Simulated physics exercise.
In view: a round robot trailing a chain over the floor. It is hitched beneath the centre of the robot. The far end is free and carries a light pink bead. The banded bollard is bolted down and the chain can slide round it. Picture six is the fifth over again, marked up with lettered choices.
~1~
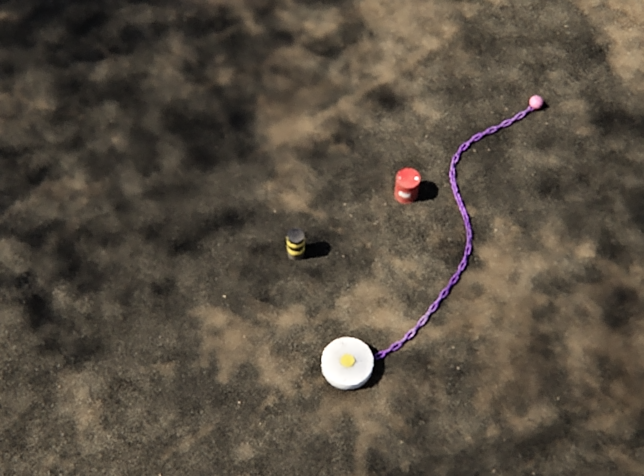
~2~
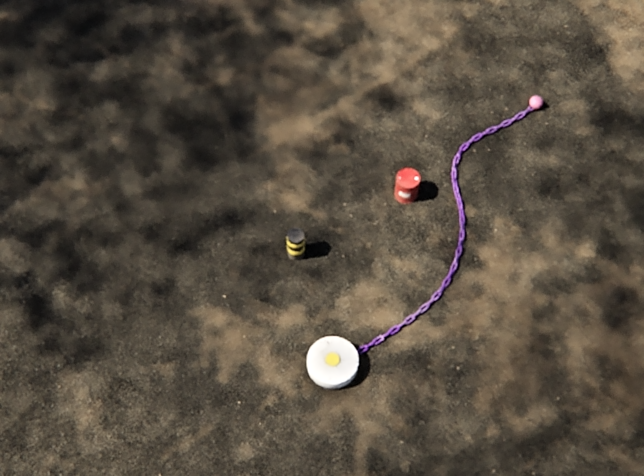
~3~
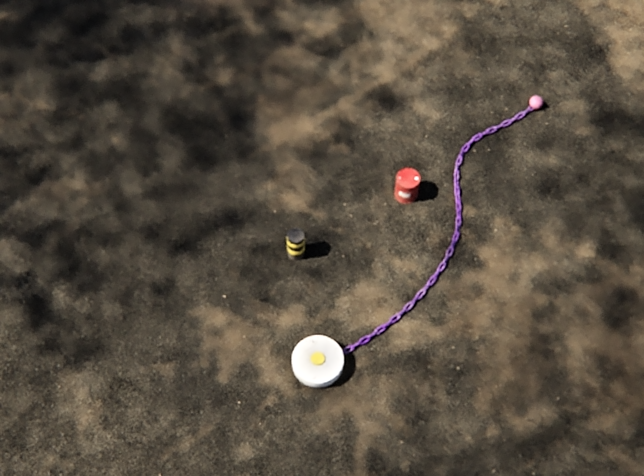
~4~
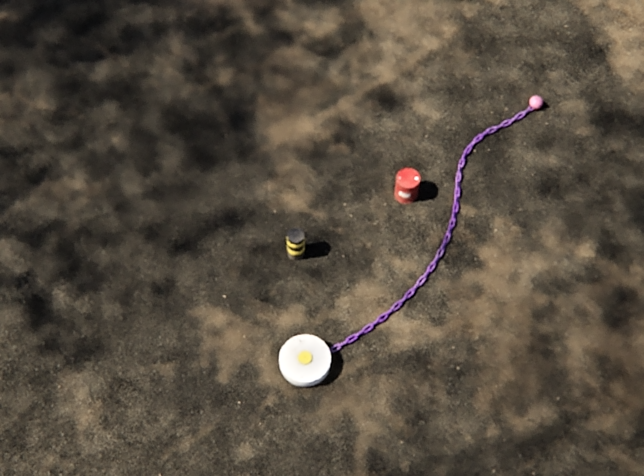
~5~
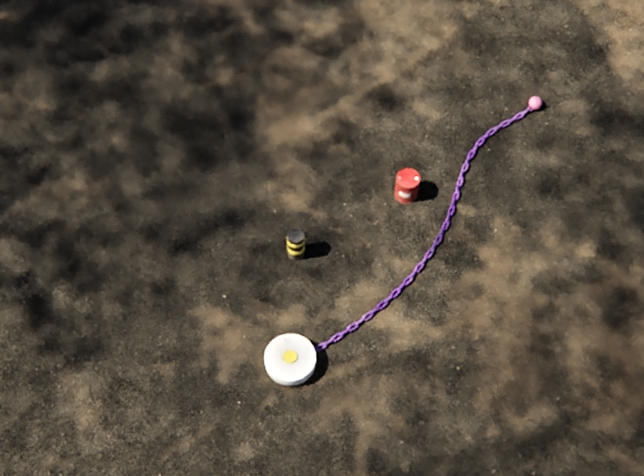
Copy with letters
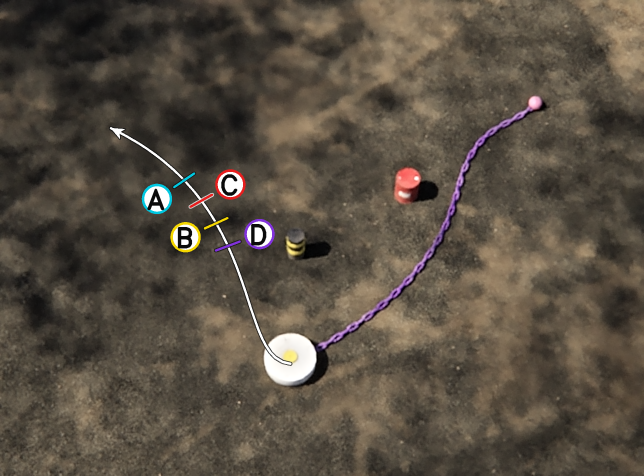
White round robot edging left across a mottled dark floor, trailing a purple chain that gradually straightens below a red keg.
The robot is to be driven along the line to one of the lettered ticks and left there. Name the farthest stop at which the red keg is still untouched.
It should halt at B.
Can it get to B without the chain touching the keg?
Yes.
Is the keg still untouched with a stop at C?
No.
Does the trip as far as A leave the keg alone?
For that mark, no.
On the marked copy, A at (184, 180); B at (216, 223); C at (201, 201); D at (228, 246); the route from (291, 364) via (218, 226) to (111, 128).
Taking B. A third of the way, robot (254, 316), middle of the chain (433, 238), free end (533, 105).
Two thirds of the way, robot (235, 261), middle of the chain (430, 236), free end (533, 105).
When it is over, robot (216, 219), middle of the chain (400, 221), free end (530, 107); only the bollard has been touched, if anything.
As for the rest, A brings the chain against the keg; C brings the chain against the keg; D is safe but short.
